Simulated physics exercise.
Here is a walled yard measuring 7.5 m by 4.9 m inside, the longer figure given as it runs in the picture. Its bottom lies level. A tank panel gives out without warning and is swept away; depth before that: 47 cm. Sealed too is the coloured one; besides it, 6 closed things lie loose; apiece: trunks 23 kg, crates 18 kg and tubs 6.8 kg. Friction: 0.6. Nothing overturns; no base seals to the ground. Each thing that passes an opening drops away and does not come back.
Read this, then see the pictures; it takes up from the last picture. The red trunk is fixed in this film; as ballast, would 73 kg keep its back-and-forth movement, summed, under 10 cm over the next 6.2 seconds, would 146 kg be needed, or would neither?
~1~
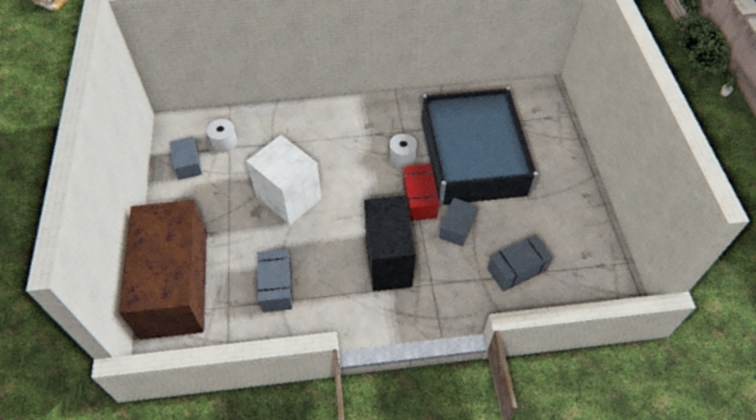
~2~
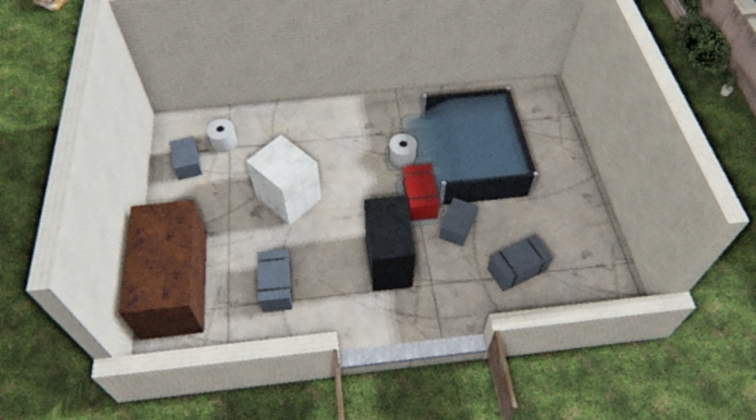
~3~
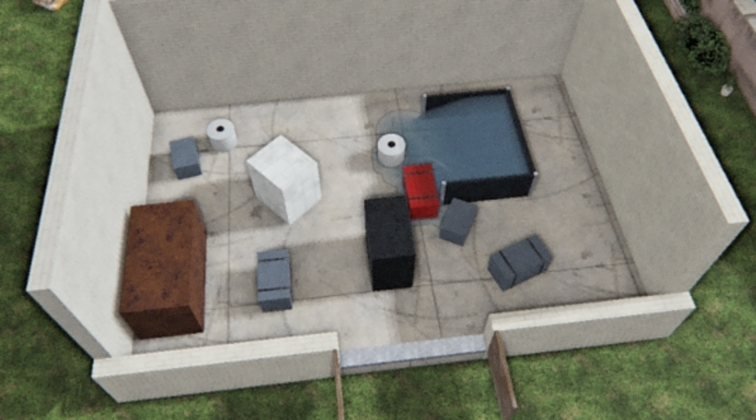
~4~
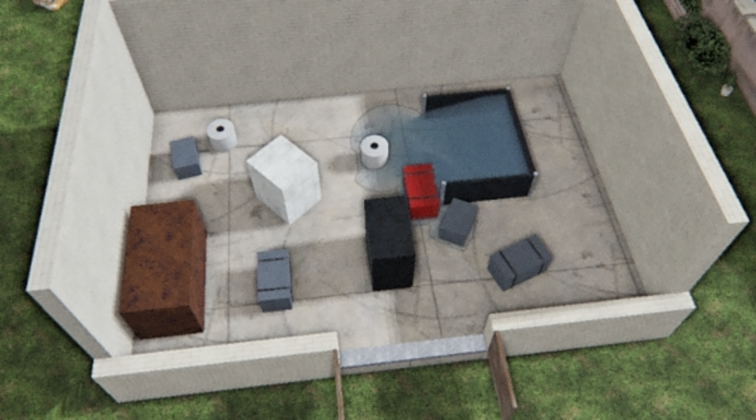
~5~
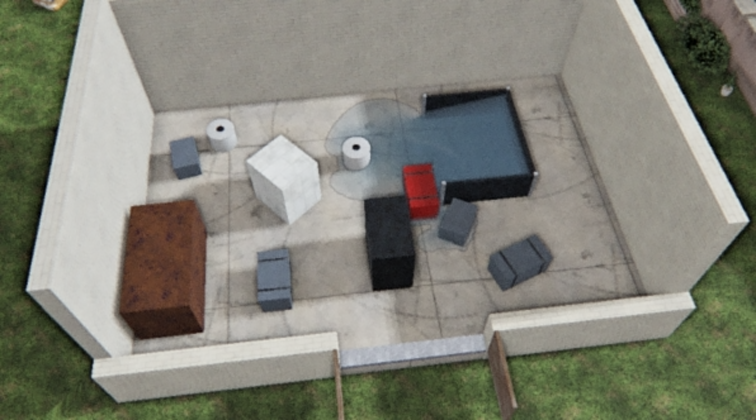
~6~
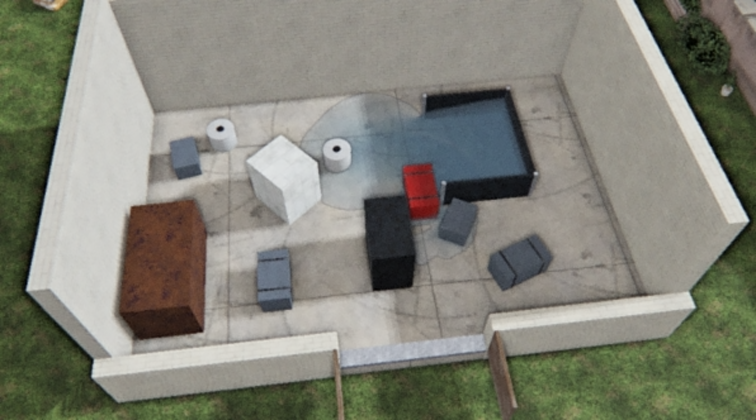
The small load falls short; double manages.
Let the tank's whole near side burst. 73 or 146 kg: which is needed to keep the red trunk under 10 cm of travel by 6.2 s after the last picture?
Then even the small mass works.
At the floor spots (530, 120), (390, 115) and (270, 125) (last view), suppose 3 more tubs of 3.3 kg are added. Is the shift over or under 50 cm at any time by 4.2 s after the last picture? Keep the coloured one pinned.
One after another they come out within the mark, beyond the mark, beyond the mark.
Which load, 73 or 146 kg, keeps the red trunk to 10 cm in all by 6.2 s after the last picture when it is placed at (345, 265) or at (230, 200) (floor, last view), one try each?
In that order: The lighter suffices; the lighter suffices.
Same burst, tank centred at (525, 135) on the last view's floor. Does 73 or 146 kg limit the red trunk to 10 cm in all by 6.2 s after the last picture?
Then, put simply, the lighter one does it.
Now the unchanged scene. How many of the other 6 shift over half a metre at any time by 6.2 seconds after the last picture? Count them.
Tally: 3.
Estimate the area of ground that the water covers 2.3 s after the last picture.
About 20 m2.
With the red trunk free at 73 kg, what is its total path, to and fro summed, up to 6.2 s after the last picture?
About 40 cm altogether.
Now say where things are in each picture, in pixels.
The first picture shows the red trunk at (421, 185) rests on the ground; 2.5 m2 under water; 0 of 7 have shifted.
The second picture shows the red trunk at (421, 185) rests on the ground; 3.1 m2 under water; 0 of 7 have shifted.
The third picture shows the red trunk at (421, 185), on the bottom; 3.8 m2 under water; 1 of 7 have shifted.
The fourth picture shows the red trunk at (421, 185), on the bottom; 4.8 m2 under water; 1 of 7 have shifted.
The fifth picture shows the red trunk at (421, 185), on the bottom; 6.0 m2 under water; 1 of 7 have shifted.
The sixth picture shows the red trunk at (421, 185), on the bottom; water covers 7.4 m2; 1 of 7 have shifted.
Then, 0.6 s after the last picture the red trunk would be 42 cm from its start with 73 kg and 0 cm from its start with 146 kg; 9 cm of water round it then.
Then, 2.3 s after the last picture the red trunk would be 44 cm from its start with 73 kg and 0 cm from its start with 146 kg; 4 cm of water round it then.
Then, 4.2 s after the last picture the red trunk would be 44 cm from its start with 73 kg and 0 cm from its start with 146 kg; 3 cm of water round it then.
Then, 6.2 s after the last picture the red trunk would be 44 cm from its start with 73 kg and 0 cm from its start with 146 kg; 2 cm of water round it then.
